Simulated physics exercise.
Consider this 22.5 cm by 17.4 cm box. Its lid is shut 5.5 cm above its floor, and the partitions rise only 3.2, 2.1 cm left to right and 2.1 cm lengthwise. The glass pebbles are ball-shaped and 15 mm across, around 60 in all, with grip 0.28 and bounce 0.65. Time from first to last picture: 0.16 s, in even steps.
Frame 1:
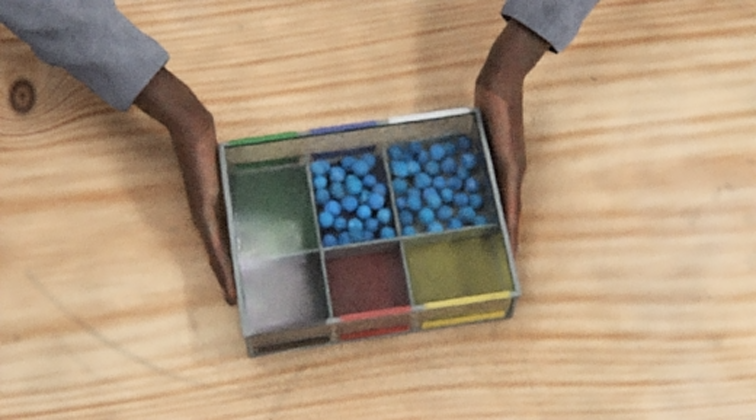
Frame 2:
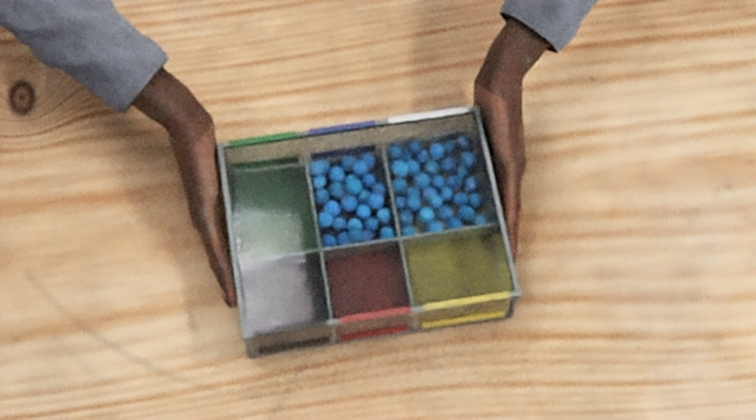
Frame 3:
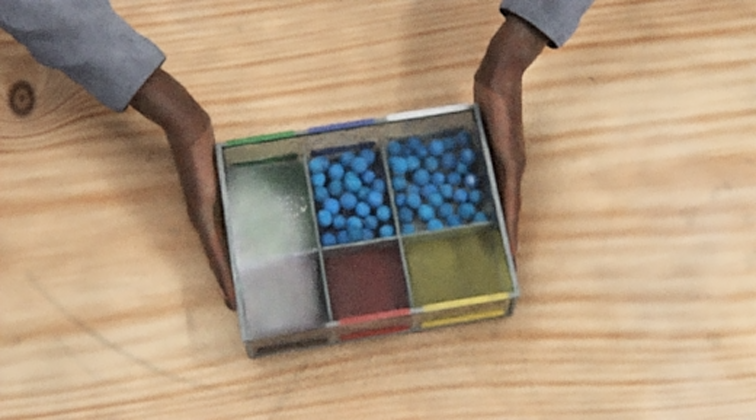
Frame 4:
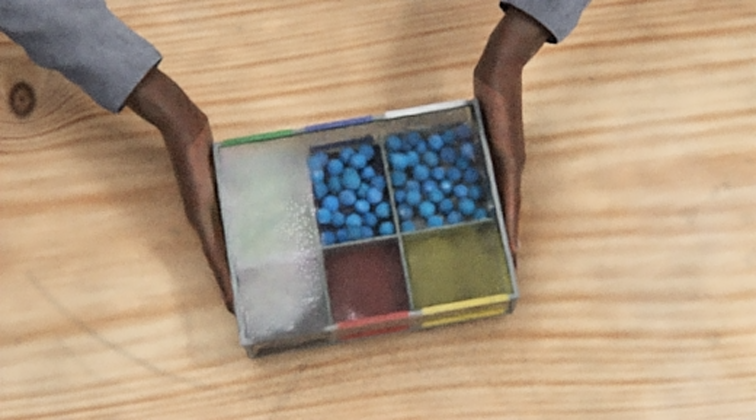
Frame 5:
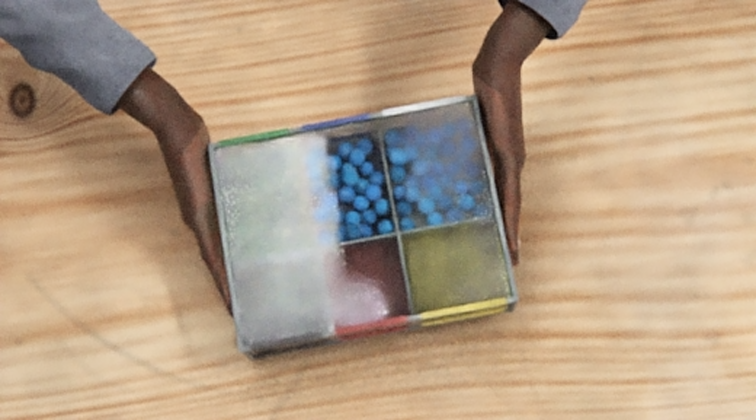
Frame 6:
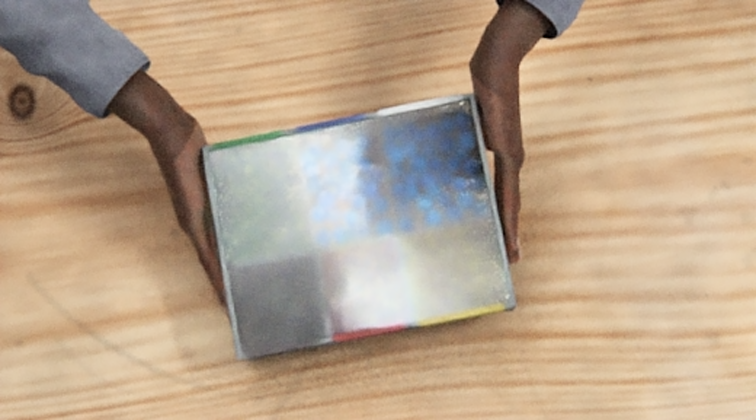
Two hands slowly tilted a clear-lidded, divided box holding small blue balls in two top compartments, gradually lowering its left front corner, as whitish glare spread from the left across the lid.
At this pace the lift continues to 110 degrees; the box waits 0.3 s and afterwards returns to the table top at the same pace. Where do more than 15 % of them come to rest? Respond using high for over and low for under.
Red compartment high, blue compartment low, green compartment low, yellow compartment low, white compartment low, black compartment high.
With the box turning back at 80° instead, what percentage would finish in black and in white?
In per cent, black comes to 35 and white to 5.
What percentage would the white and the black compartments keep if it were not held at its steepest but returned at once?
Then, in per cent: White 0, black 50.
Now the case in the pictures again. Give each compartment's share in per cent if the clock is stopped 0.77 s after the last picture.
In per cent: Red 45; blue 5; green 0; yellow 10; white 5; black 35.
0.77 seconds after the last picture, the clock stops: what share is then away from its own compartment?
At that time I'd say around 95 per cent.
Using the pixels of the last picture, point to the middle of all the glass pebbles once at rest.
I'd say roughly (338, 303).
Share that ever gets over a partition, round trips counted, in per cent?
That share comes to about 100 per cent.
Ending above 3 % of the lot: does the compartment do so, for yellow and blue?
Note - yellow affirmative, blue negative.
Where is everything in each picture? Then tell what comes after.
The first picture shows box tilt 0 degrees, front corners at (248, 332) and (516, 292); blue 45 %, white 55 %.
The second picture shows box tilt 1 degrees, front corners at (247, 334) and (515, 292).
The third picture shows box tilt 3 degrees, front corners at (246, 336) and (515, 293), lowest corner left front.
The fourth picture shows box tilt 7 degrees, front corners at (245, 341) and (514, 294), lowest corner left front.
The fifth picture shows box tilt 12 degrees, front corners at (244, 347) and (513, 298), lowest corner left front.
The sixth picture shows box tilt 17 degrees, front corners at (242, 354) and (511, 303), lowest corner left front; blue 45 %, white 55 %.
Then, 0.77 s after the last picture, tilt 110 degrees; red 45 %, blue 5 %, yellow 10 %, white 5 %, black 35 %.
Then, 1.28 s after the last picture, tilt 60 degrees; red 45 %, yellow 5 %, black 45 %.
Then, 1.85 s after the last picture, tilt 0 degrees; red 45 %, yellow 10 %, black 45 %.
In the end, red 45 %, blue 0 %, green 0 %, yellow 10 %, white 0 %, black 45 %.
